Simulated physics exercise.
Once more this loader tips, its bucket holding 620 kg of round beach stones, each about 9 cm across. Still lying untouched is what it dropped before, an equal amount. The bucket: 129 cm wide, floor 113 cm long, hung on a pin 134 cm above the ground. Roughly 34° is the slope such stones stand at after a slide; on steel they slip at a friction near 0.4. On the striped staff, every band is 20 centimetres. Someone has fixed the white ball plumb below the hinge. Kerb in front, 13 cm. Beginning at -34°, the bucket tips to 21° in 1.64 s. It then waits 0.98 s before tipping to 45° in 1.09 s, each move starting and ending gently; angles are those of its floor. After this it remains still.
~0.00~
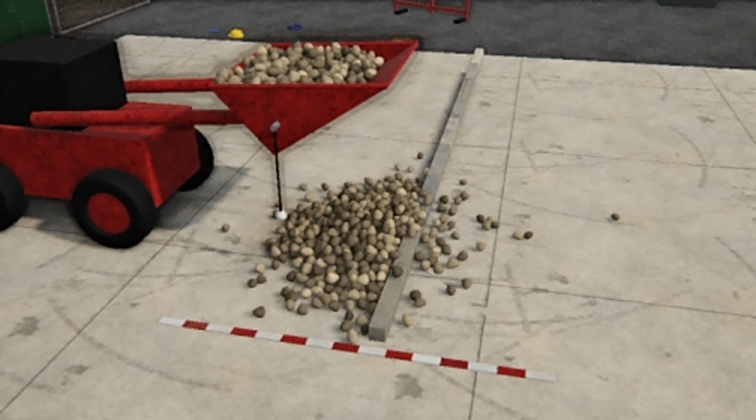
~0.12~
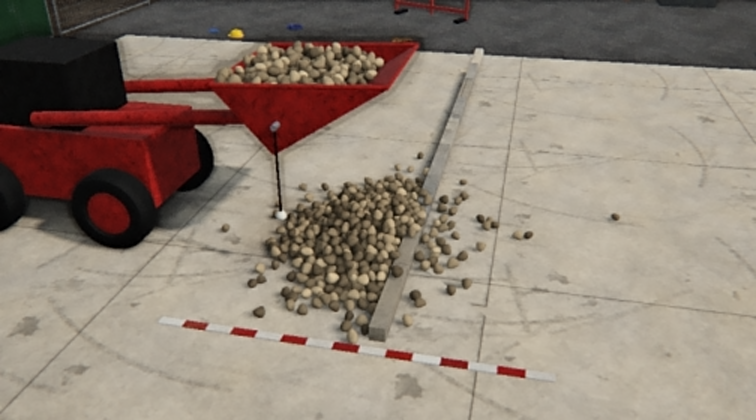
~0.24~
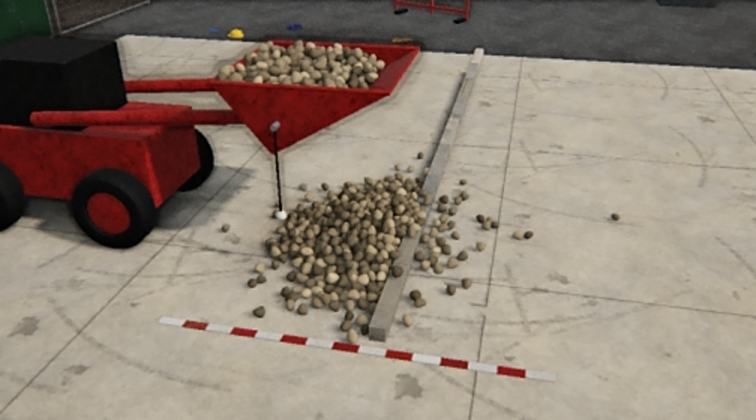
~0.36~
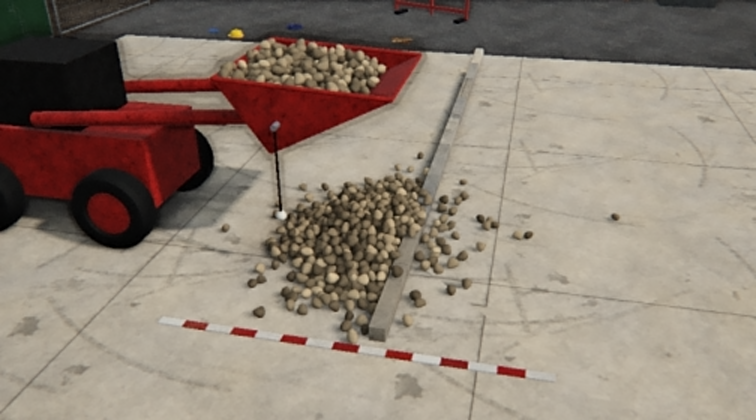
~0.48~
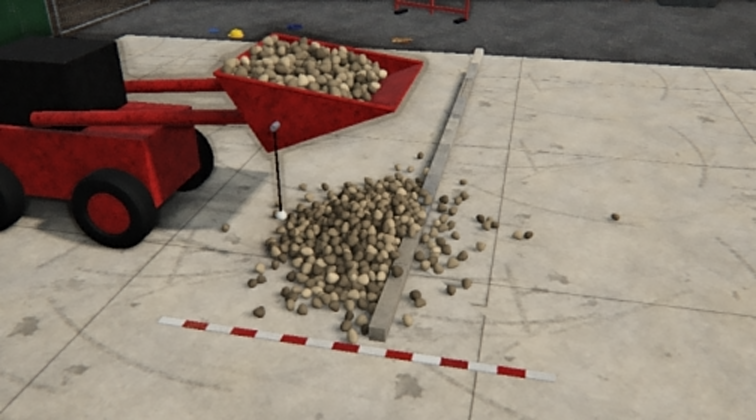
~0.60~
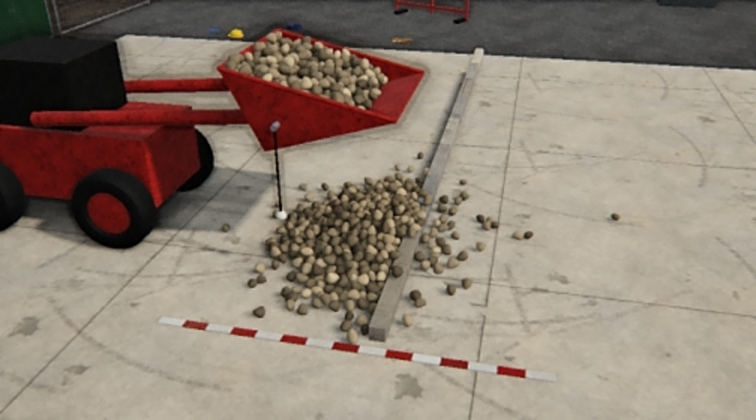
A red loader gradually tilts its raised bucket of round stones above a scattered pile.
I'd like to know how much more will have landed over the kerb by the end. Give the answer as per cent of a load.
Roughly 93 in every hundred.
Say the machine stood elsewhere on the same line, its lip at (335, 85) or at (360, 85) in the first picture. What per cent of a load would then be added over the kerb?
Some 50 percent first and 75 percent second.
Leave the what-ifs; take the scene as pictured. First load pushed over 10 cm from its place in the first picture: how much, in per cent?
Close to 5 per cent.
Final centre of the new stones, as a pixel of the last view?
The centre sits about (460, 239).
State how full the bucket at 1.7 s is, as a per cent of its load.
About 85 percent.
After 1.2 s the floor is at 12°; in per cent of one load, 100 in the bucket, 94 on this side of the kerb, 6 over the kerb; the foremost stones are at (512, 228).
After 1.7 s the floor is at 21°; in per cent of one load, 84 in the bucket, 104 on this side of the kerb, 12 over the kerb; the foremost stones are at (512, 228).
After 4.2 s the floor is at 45°; in per cent of one load, 0 in the bucket, 101 on this side of the kerb, 99 over the kerb; the foremost stones are at (646, 260).
After 7.0 s the floor is at 45°; in per cent of one load, 0 in the bucket, 101 on this side of the kerb, 99 over the kerb; the foremost stones are at (646, 260). Net gain over the kerb, 93.
